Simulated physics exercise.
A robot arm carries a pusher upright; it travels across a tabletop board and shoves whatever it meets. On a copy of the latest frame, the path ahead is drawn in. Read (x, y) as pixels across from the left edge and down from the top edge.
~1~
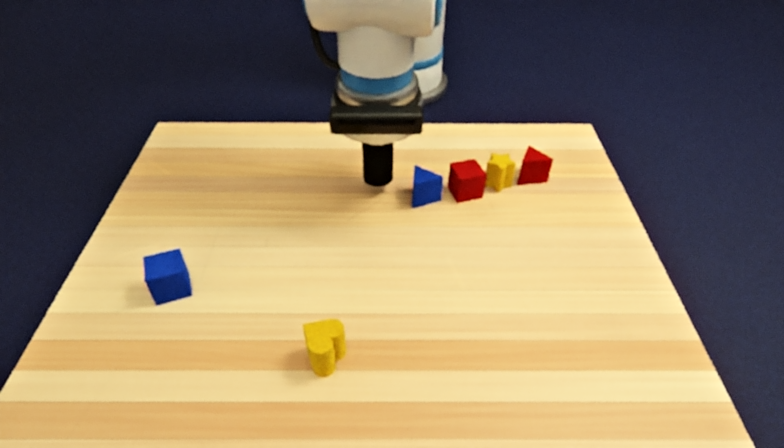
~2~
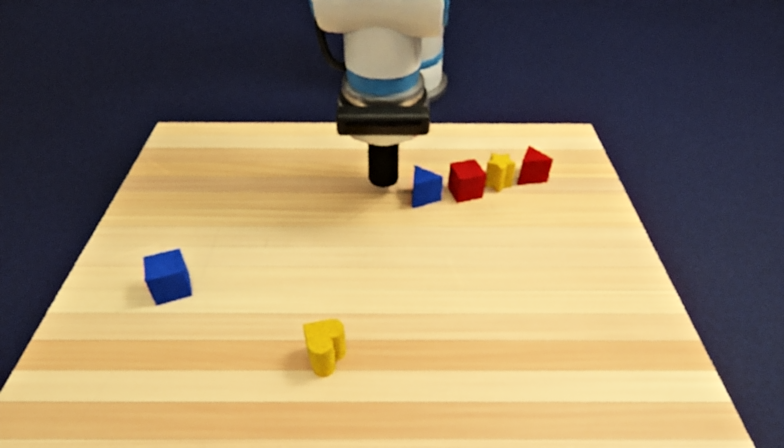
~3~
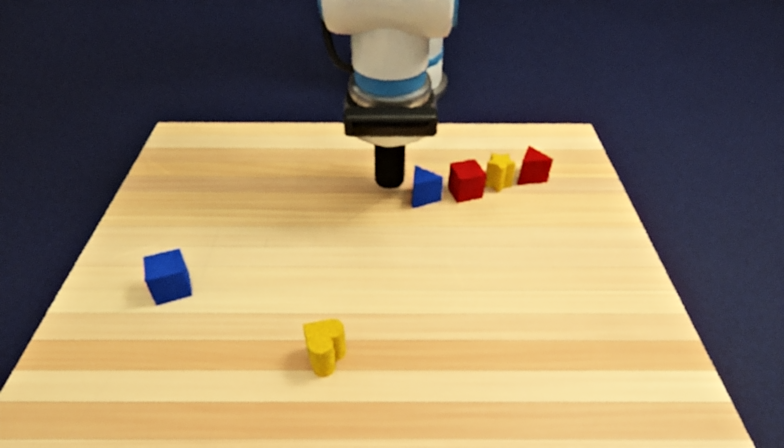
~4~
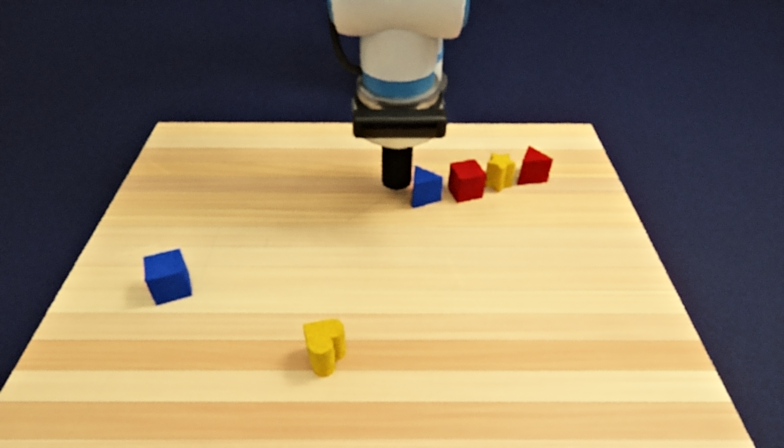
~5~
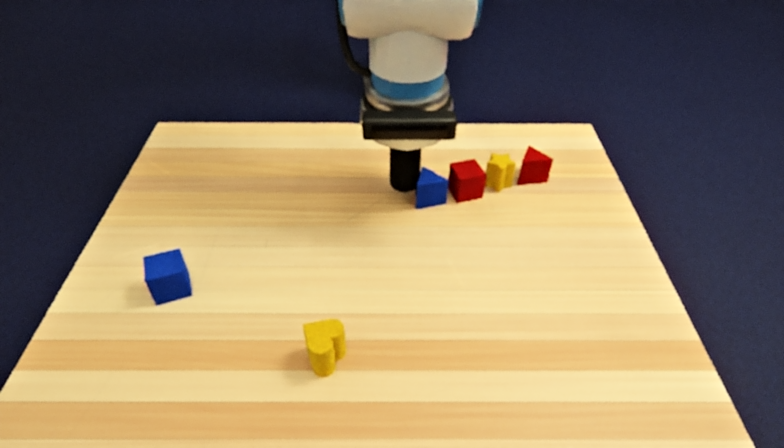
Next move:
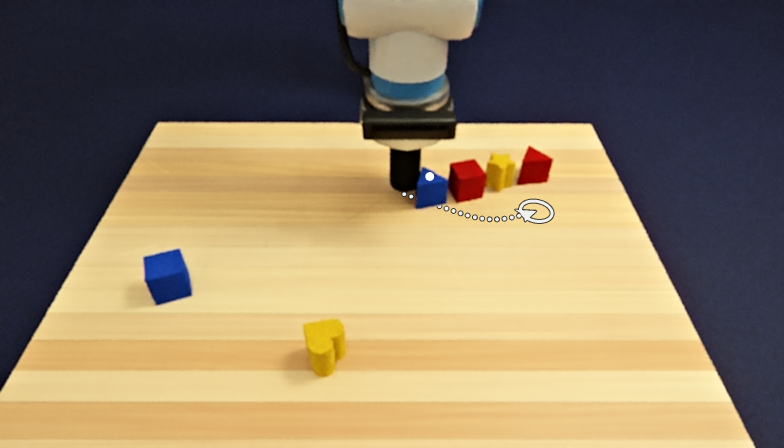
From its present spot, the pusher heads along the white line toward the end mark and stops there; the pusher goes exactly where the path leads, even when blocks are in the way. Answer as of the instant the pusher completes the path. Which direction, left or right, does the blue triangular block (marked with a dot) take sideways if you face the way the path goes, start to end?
It is displaced to the right.
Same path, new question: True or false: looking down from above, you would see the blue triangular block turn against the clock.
That claim is false.
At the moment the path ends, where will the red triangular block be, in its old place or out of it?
Stays put.
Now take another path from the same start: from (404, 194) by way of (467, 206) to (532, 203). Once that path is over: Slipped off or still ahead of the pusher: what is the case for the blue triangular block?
At the end of the path, the pusher has already lost the blue triangular block, which lies beside or behind it.
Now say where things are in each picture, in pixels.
In the first frame, pusher tip at (378, 178); block tops, blue triangular block at (424, 175); red square block at (468, 168); yellow star block at (501, 160); red triangular block at (535, 155).
In the second frame, pusher at (384, 179); blocks unchanged.
In the third frame, pusher at (390, 180); blocks unchanged.
In the fourth frame, pusher at (397, 181); blocks unchanged.
In the fifth frame, pusher at (405, 183); blue triangular block at (430, 176); red square block at (468, 168); yellow star block at (501, 160); red triangular block at (535, 155).
Path on the board, from (404, 194) over (446, 209) and (493, 219) to (536, 211); the dot is on the blue triangular block.
The first path, step by step. One third of the way, pusher at (448, 197); blue triangular block at (476, 191); red square block at (472, 168), turned 20° anticlockwise.
Two thirds of the way, pusher at (495, 208); blue triangular block at (524, 204), turned 20° clockwise; red square block at (472, 168), turned 20° anticlockwise.
At the end, pusher at (539, 200); blue triangular block at (547, 206), turned 55° clockwise; red square block at (472, 168), turned 20° anticlockwise; yellow star block in place; red triangular block in place.
